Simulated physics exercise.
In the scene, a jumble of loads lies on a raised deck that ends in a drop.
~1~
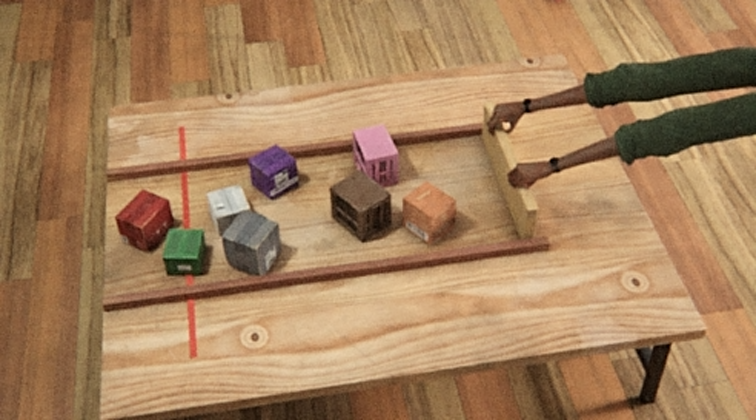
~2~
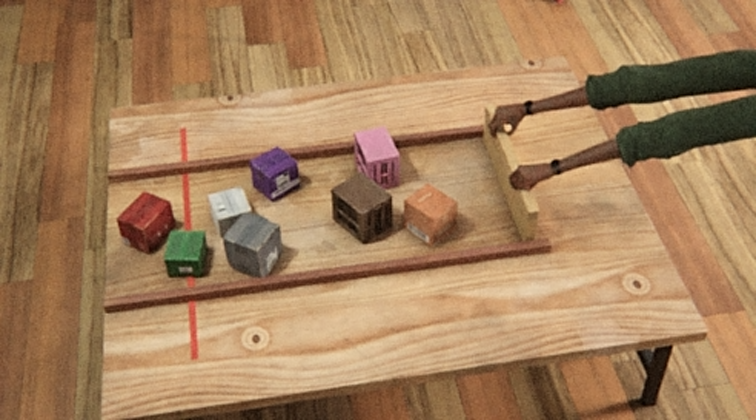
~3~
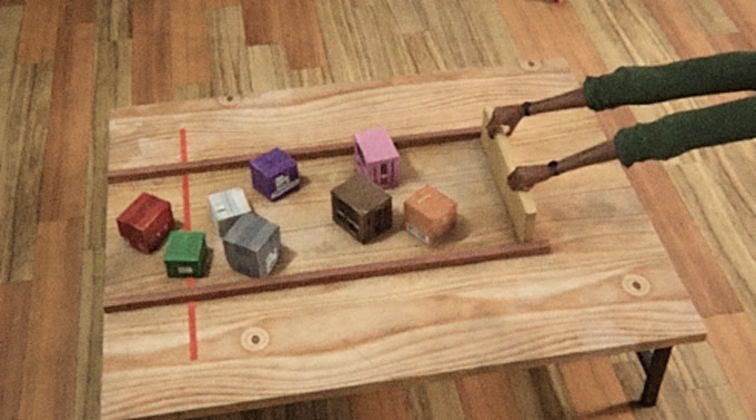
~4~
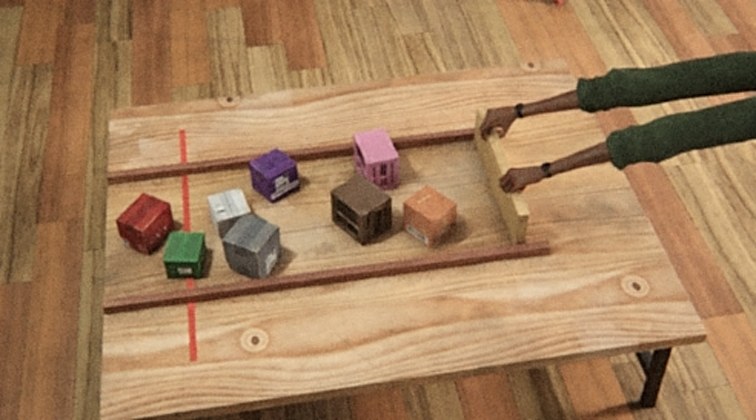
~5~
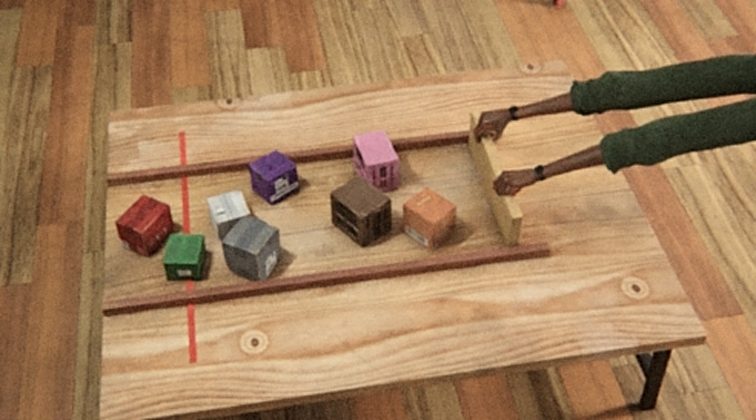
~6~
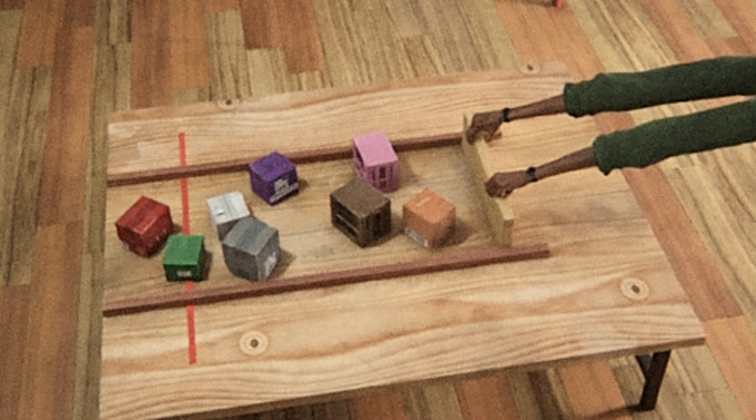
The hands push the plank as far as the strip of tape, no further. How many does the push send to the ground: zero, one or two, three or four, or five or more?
It is going to spill one or two of them.
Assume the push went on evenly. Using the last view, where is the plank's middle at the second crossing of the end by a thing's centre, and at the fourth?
I'd say close to (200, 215), then close to (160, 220).
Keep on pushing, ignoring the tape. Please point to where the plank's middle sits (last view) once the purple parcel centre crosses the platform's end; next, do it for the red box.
Near (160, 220) and (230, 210).
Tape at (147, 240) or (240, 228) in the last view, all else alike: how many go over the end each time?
In order, the counts are 5 and 0.
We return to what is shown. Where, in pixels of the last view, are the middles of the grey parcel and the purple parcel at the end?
The grey parcel stops around (127, 273); the purple parcel around (132, 188).
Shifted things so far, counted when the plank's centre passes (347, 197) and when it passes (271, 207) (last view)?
So far 3, and 8 at the second.
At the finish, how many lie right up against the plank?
The count in contact is 3.
Soon after, none off yet; red box at rest near (145, 227); green tote at rest near (185, 258); white parcel at rest near (229, 216).
Then, none off yet; red box at rest near (145, 227); green tote moving near (182, 258); white parcel moved about its own width near (202, 222).
At rest, the number that fall off is one or two; fallen, green tote and red box.
